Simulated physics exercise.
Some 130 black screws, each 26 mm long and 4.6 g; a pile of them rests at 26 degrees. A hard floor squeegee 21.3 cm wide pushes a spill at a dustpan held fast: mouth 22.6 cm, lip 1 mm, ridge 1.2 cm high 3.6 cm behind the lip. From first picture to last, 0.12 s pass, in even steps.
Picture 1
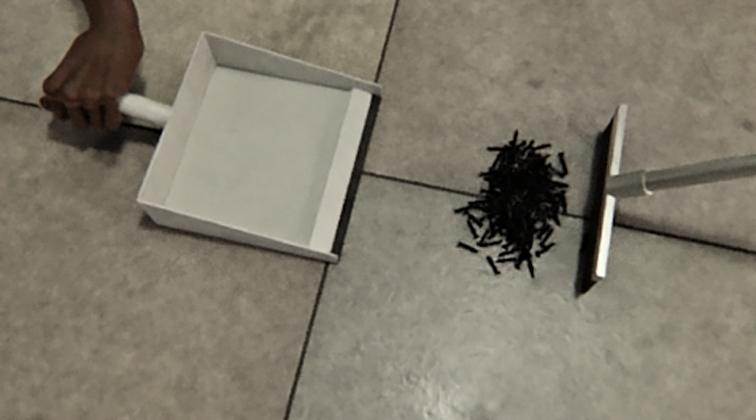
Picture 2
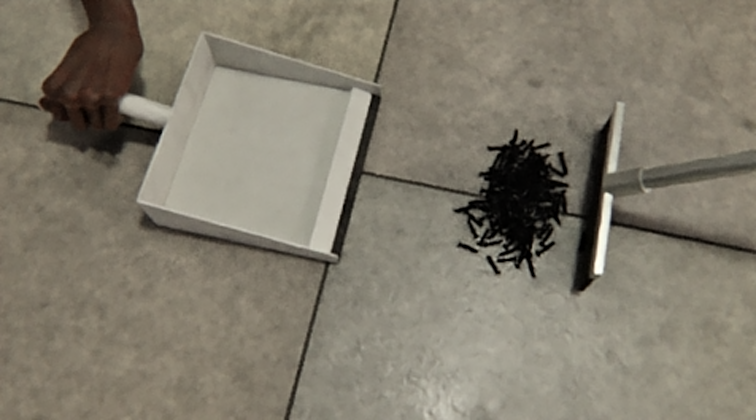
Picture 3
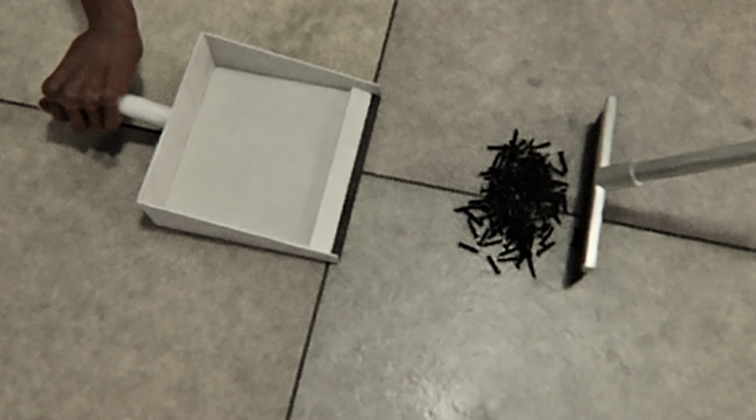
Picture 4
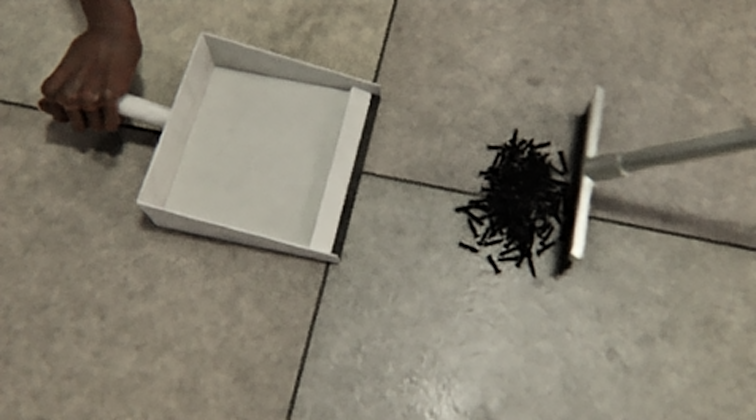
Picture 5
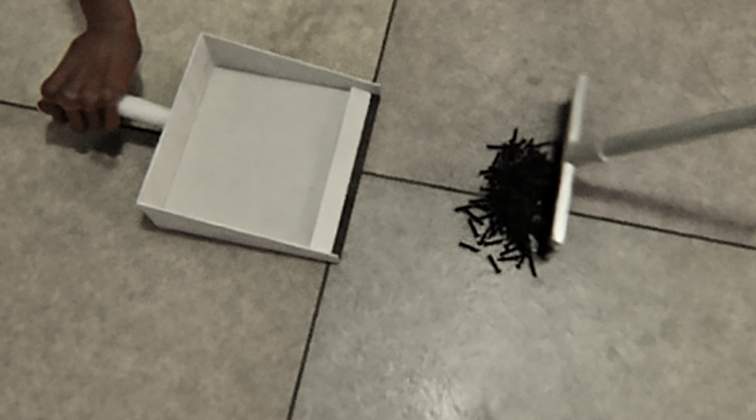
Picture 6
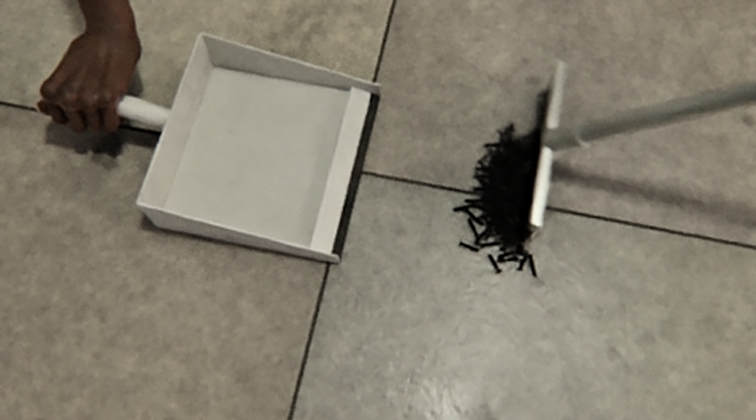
On a grey tiled floor, a hand at the left holds a white dustpan still, facing a loose pile of small black pieces. From the right, a long-handled squeegee slides left and slightly upward, reaches the pile, and pushes its right side inward, bunching the pieces against the blade.
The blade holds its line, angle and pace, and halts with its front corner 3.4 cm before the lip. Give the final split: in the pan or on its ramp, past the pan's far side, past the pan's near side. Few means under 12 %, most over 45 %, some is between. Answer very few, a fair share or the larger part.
In the pan or on its ramp: A fair share; past the pan's far side: A fair share; past the pan's near side: Very few.
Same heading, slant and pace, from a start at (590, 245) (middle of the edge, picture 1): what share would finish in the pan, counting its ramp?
About 50 per cent.
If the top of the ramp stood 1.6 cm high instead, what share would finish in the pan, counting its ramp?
It would be near 30 per cent.
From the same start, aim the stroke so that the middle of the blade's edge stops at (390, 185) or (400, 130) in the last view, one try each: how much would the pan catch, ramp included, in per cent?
Some 75 and 60 per cent.
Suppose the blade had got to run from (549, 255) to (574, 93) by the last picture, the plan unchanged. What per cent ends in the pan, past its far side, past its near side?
Pan 35, far 5, near 5.
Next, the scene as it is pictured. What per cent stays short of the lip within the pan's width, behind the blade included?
Roughly 30 per cent.
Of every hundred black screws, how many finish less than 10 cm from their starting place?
About 10 per cent.
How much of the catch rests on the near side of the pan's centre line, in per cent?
About 10 per cent.
Then, 0.09 s after the last picture, middle of the blade 10 cm from the lip; 0 % over the lip, far side 5 %, near side 0 %.
Then, 0.15 s after the last picture, middle of the blade 5 cm from the lip; 0 % over the lip, far side 20 %, near side 0 %.
Then, 0.35 s after the last picture, middle of the blade 4 cm from the lip; 40 % over the lip, far side 25 %, near side 5 %.
In the end, pan 40 %, far side 25 %, near side 5 %, in front of the lip or behind the blade 30 %.
